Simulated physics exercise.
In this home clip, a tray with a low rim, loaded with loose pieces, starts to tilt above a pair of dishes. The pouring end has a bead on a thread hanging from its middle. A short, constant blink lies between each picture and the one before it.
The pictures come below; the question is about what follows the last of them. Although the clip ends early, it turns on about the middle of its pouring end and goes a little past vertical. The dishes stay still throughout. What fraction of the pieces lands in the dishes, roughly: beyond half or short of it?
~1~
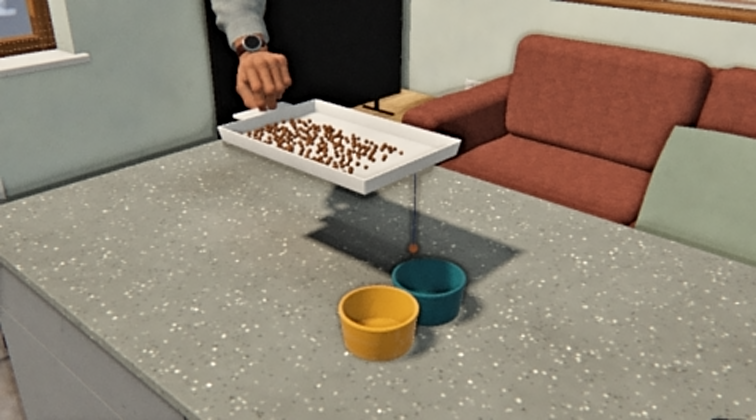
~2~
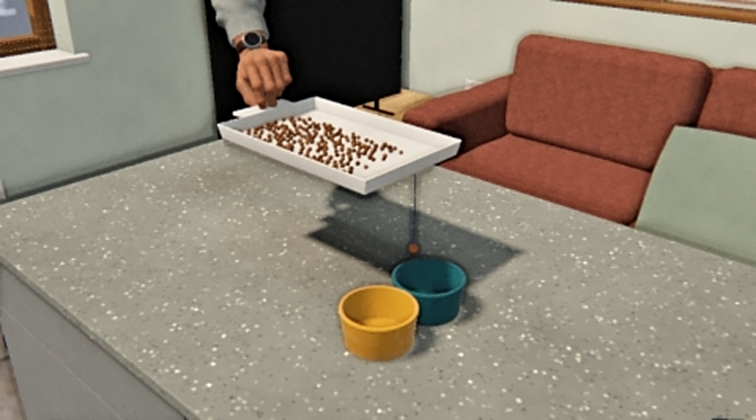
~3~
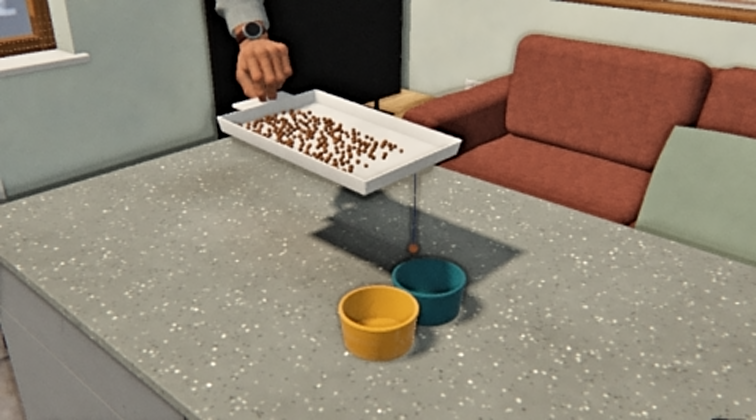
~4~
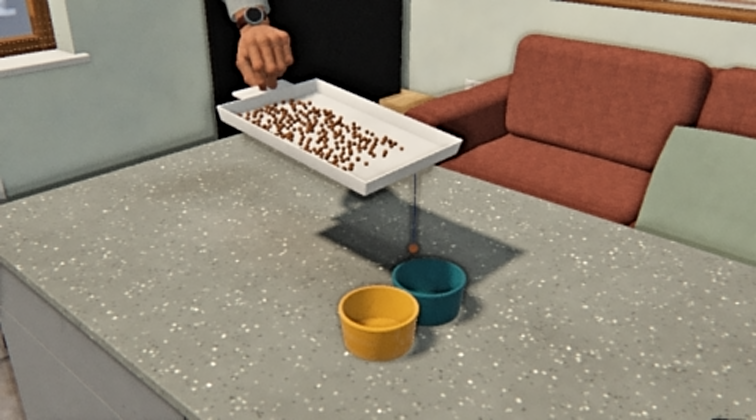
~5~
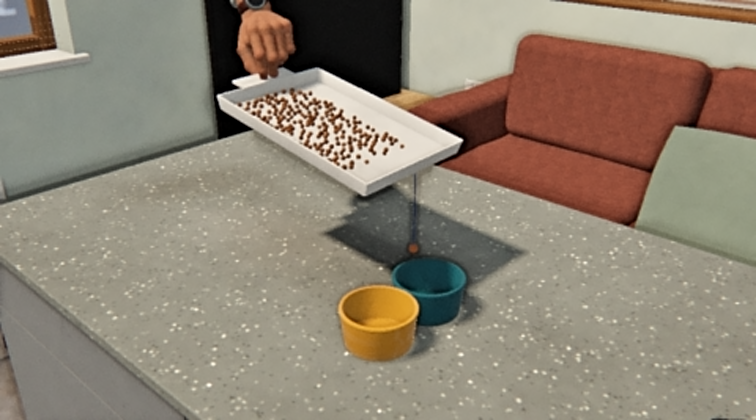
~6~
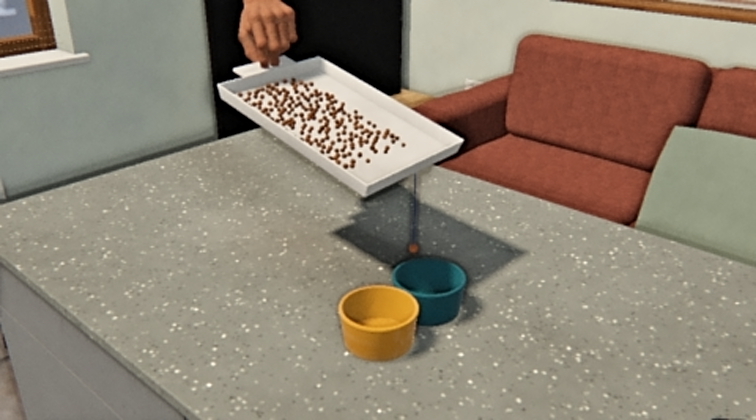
Beyond half.
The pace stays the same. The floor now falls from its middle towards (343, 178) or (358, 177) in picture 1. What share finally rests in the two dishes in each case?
In turn, 20 percent and then 30 percent.
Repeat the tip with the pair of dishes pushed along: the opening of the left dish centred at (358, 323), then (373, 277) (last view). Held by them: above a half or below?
Past half, then shy of half.
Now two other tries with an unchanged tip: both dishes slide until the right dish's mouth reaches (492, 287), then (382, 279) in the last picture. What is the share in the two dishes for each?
About 0% on the first try and 40% on the second.
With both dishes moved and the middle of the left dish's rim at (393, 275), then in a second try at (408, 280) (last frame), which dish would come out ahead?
At place one the left of the pair; at place two the left of the pair.
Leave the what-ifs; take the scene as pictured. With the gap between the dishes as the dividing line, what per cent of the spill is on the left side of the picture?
Estimate: About 40 per cent.
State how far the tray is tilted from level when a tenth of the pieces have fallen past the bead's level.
It sits at roughly 95°.
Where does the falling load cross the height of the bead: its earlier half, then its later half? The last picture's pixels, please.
Starting near (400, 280), moving on to near (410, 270).
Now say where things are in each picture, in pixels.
In the first picture, corners of the pouring end at (365, 178) and (456, 141), level; middle of the load at (312, 143), cereal balls; left dish at (407, 336); right dish at (456, 302); bead on its thread at (413, 248).
In the second picture, corners of the pouring end at (365, 179) and (457, 140), level; middle of the load at (312, 142).
In the third picture, corners of the pouring end at (365, 179) and (457, 140), tipped barely, lowest at the left corner; middle of the load at (312, 137).
In the fourth picture, corners of the pouring end at (366, 180) and (458, 140), tipped a little, lowest at the left corner; middle of the load at (312, 131).
In the fifth picture, corners of the pouring end at (366, 182) and (458, 140), tipped a little, lowest at the left corner; middle of the load at (313, 124).
In the sixth picture, corners of the pouring end at (367, 183) and (459, 140), tipped a little, lowest at the left corner; middle of the load at (314, 118); left dish at (407, 336); right dish at (456, 302).
Soon, tray tipped steeply; nearly all on the tray; a stray few in the left dish; a stray few in the right dish; a small part in the air.
A while on, tray tipped right over; most on the tray; a small part in the left dish; a stray few in the right dish; a stray few outside both; a stray few in the air.
Towards the end, tray tipped past a quarter turn; about half in the left dish; about half in the right dish; a small part outside both.
Finally, tray tipped past a quarter turn; about half in the left dish; about half in the right dish; a small part outside both.
